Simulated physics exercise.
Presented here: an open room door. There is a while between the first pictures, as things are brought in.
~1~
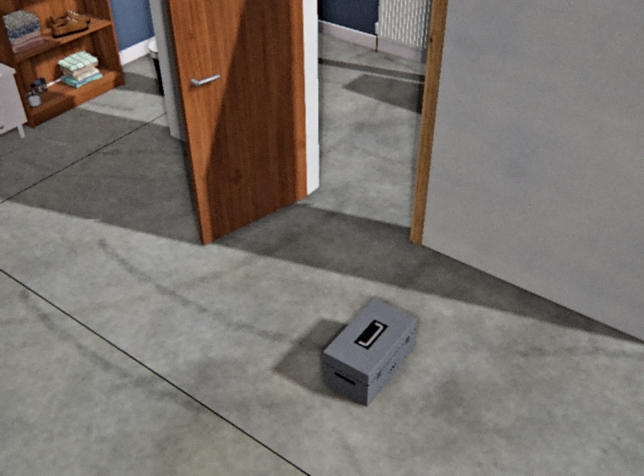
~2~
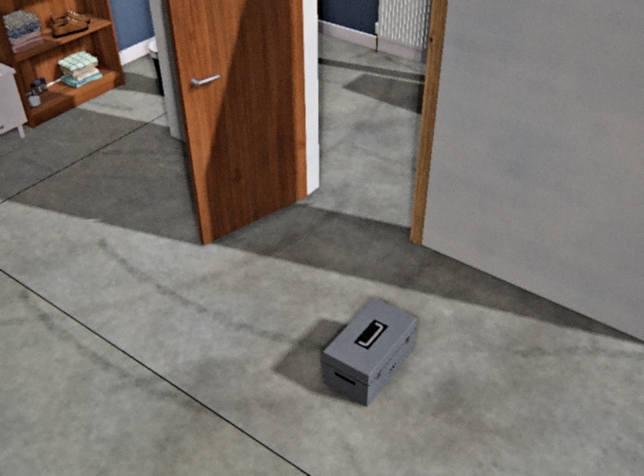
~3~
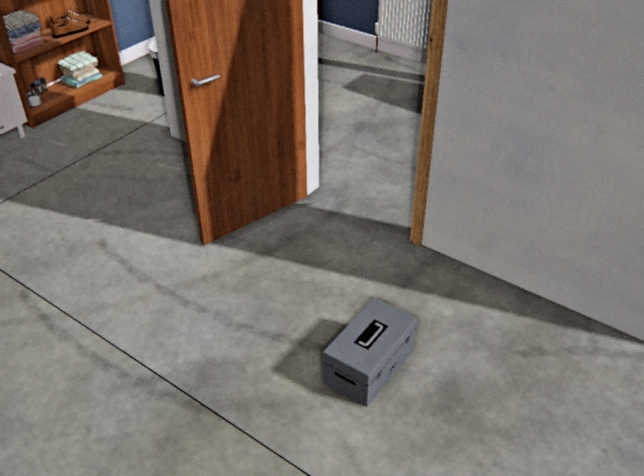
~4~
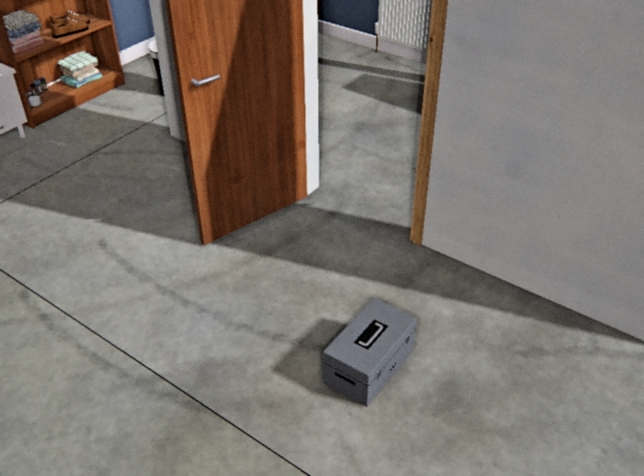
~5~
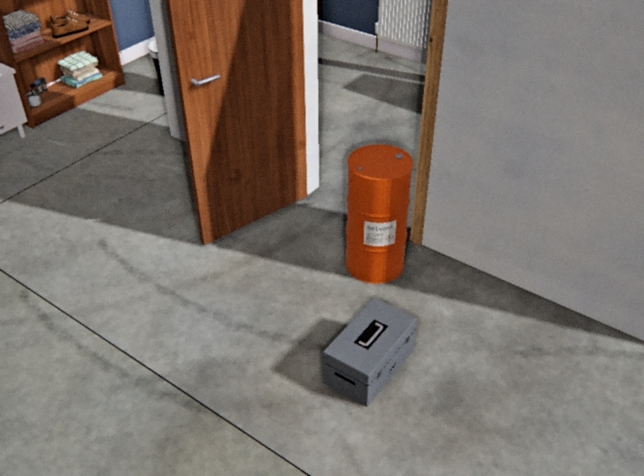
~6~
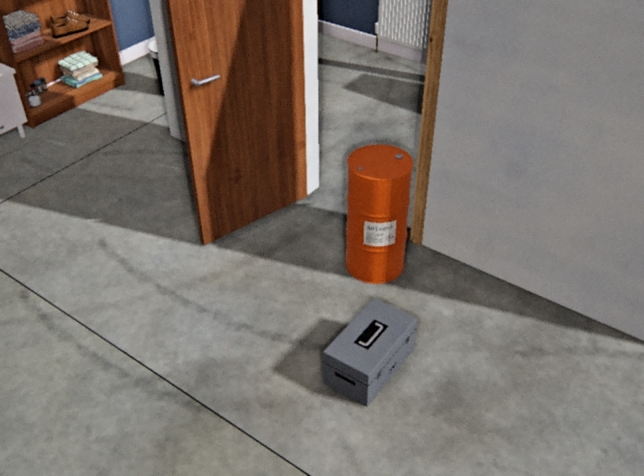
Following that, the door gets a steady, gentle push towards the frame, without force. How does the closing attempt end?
It ends with the door stuck open.
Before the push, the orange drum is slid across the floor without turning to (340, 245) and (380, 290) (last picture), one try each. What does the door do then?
Well, the first time the door halts partway, and the second time it completes its swing.
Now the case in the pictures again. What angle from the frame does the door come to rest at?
I'd say it stays open by roughly 30 degrees.
Then, 0.60 s after the last picture, door 92° open.
Then, 1.10 s after the last picture, door 70° open.
Then, 1.40 s after the last picture, door 54° open.
Then, 1.80 s after the last picture, door 34° open; orange drum slid a little near (380, 215).
At rest, door 32° open; both in place. Seen from the same camera at the end, orange drum near (385, 214).
